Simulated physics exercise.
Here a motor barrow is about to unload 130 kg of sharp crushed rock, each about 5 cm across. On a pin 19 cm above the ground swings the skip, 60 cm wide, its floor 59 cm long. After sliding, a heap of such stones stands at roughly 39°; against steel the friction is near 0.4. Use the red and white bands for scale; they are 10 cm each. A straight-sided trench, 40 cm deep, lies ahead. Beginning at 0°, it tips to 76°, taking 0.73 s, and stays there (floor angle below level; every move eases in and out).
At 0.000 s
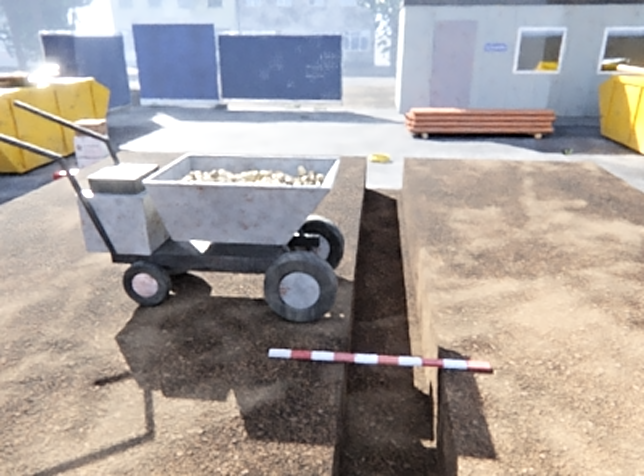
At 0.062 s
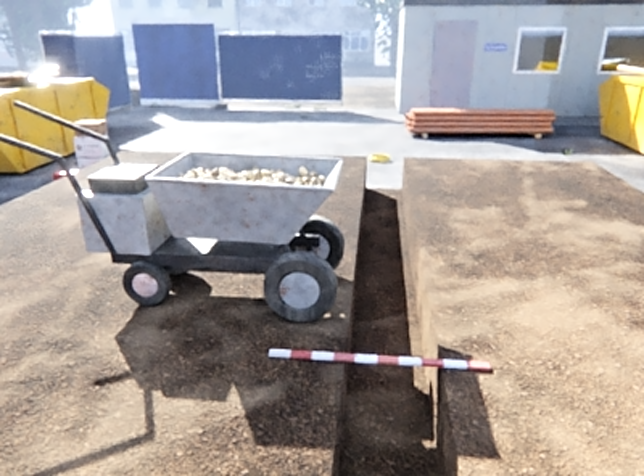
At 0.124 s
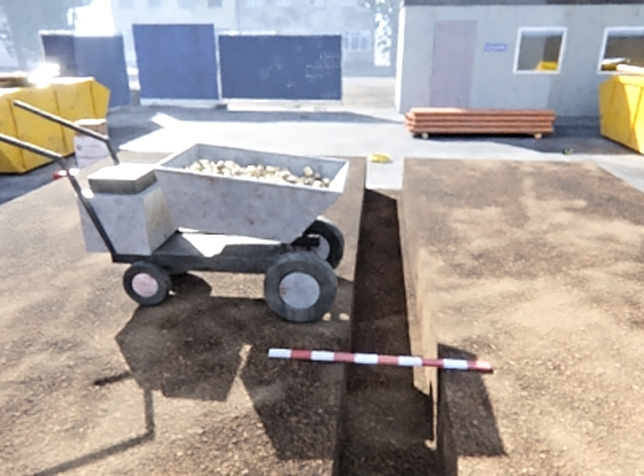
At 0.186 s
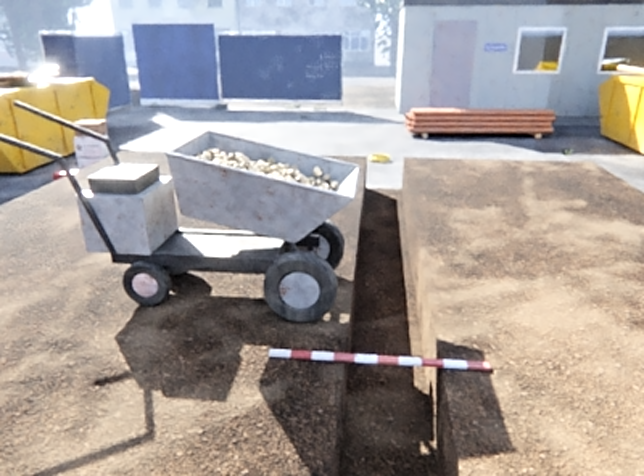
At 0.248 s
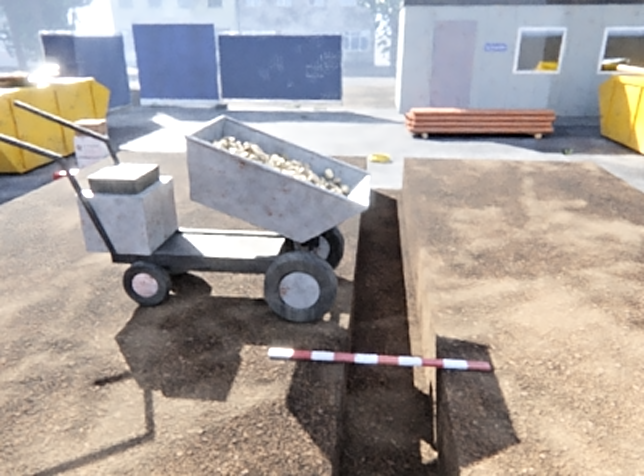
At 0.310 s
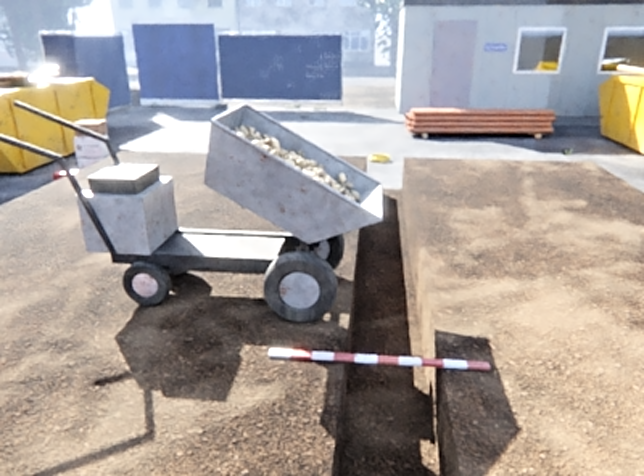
A grey motor barrow with black tyres, its skip loaded with pale crushed stones, stands on sunlit brown ground in a yard, seen from slightly above by a still camera. A narrow straight trench runs to its right, crossed by a red-and-white striped pole, with yellow containers, blue panels, stacked reddish pipes and a pale building behind. The skip starts level, then tilts steadily steeper, its rear rising and its front lip reaching over the trench.
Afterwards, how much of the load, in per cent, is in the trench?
About 41 per cent.
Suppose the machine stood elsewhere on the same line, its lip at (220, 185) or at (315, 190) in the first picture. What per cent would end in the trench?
First place: Near 70%; second place: Near 60%.
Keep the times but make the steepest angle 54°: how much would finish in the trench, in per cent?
It would come to about 10 percent.
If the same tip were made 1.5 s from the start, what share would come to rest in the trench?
Close to 65 percent, then.
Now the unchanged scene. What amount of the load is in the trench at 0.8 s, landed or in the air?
5 per cent or so by then.
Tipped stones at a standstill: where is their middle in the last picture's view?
The resting stones are centred at roughly (450, 301).
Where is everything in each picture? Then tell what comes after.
The skip is at 0°, its lip at (330, 189); the top of the load is at (259, 178), in the first frame.
Lip at (333, 190), floor tilted 2°, highest stones at (237, 175); the stones move at 0.4 m/s on average, in the second frame.
The skip is at 6°, its lip at (341, 193); the top of the load is at (213, 167); the stones move at 0.7 m/s on average, in the third frame.
The skip is at 12°, its lip at (353, 199); the top of the load is at (217, 157); the stones move at 1.1 m/s on average, in the fourth frame.
Lip at (367, 208), floor tilted 20°, highest stones at (226, 144); the stones move at 1.3 m/s on average, in the fifth frame.
The skip is at 30°, its lip at (381, 220); the top of the load is at (244, 132); the stones move at 1.4 m/s on average, in the sixth frame.
After 0.6 s the floor is at 64°; 100 % in the skip; the foremost stones are at (398, 242).
After 0.8 s the floor is at 76°; 70 % in the skip, 6 % in the trench, 24 % past the trench; the foremost stones are at (487, 312).
After 1.2 s the floor is at 76°; 20 % in the skip, 18 % in the trench, 62 % past the trench; the foremost stones are at (637, 320).
After 3.1 s the floor is at 76°; 0 % in the skip, 41 % in the trench, 59 % past the trench; the foremost stones are past the picture's edge.
